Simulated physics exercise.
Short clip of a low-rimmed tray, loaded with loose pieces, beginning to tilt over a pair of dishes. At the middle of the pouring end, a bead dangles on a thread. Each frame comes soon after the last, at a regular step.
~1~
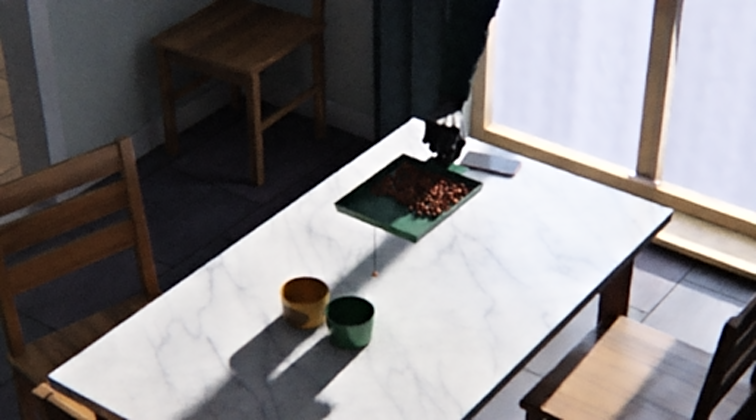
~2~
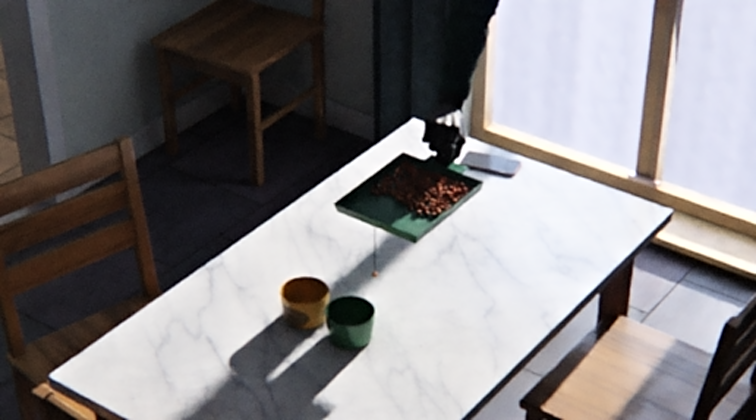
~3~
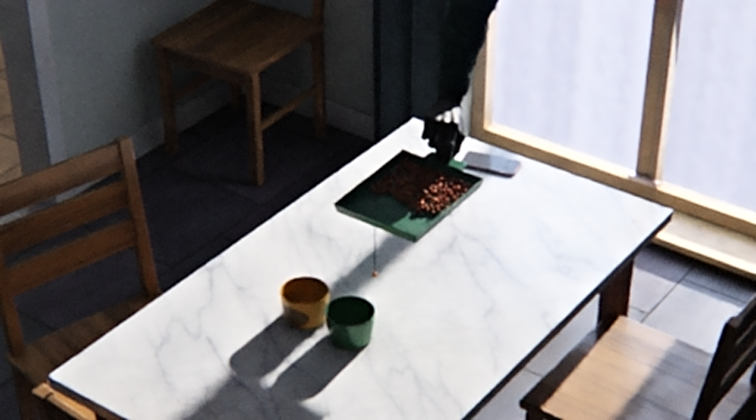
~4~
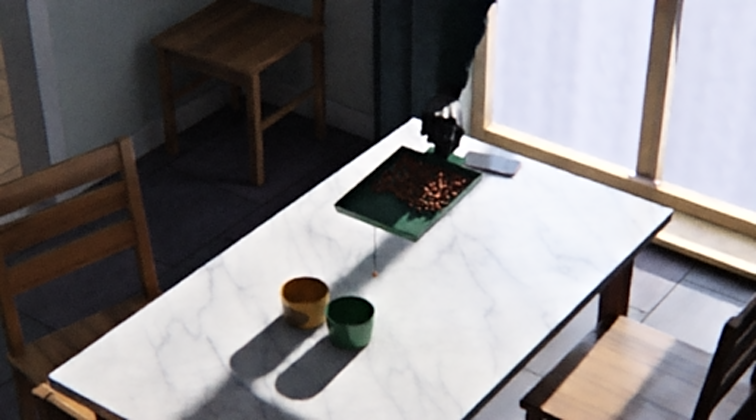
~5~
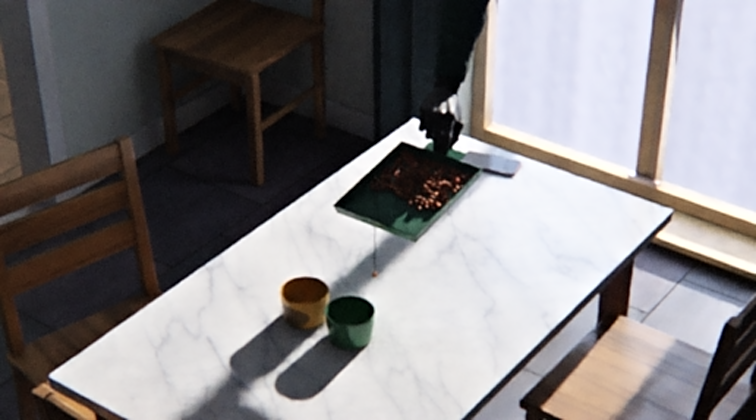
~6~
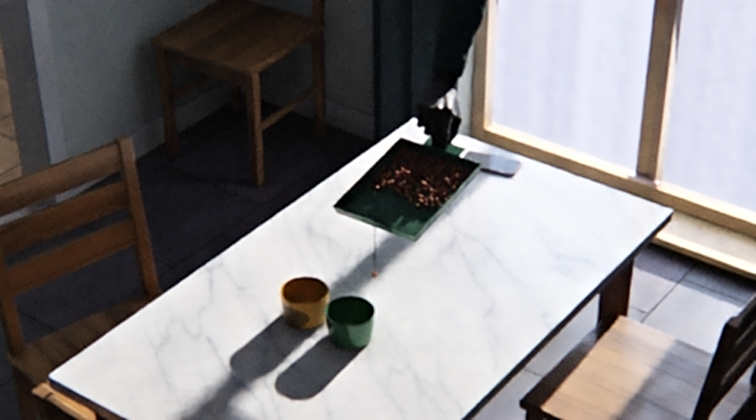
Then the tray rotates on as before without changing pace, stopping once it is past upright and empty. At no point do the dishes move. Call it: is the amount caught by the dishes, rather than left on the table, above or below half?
Below half.
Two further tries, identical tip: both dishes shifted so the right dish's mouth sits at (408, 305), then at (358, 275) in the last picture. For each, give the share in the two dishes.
Close to 30 in a hundred first, close to 20 in a hundred second.
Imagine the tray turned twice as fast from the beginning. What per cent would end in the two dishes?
Near 40 in a hundred.
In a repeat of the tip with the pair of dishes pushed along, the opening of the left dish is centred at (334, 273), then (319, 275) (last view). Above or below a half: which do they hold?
First shift, a majority share; second shift, a majority share.
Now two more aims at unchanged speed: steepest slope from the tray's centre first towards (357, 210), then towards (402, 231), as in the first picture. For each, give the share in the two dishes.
For the first aim it is 0 in a hundred, for the second 0 in a hundred.
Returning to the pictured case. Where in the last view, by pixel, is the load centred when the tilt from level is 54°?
Near (372, 206).
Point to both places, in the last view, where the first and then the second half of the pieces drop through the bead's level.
Roughly (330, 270) first, then roughly (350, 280).
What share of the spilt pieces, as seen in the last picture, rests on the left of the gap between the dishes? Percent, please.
Near 30 in a hundred.
Soon, tray tipped steeply; nearly all on the tray; a stray few in the air.
A while on, tray tipped right over; nearly all on the tray; a stray few in the right dish; a stray few in the left dish; a stray few outside both; a stray few in the air.
Towards the end, tray tipped past a quarter turn; a small part in the right dish; a small part in the left dish; most outside both.
Finally, tray tipped past a quarter turn; a small part in the right dish; a small part in the left dish; most outside both.
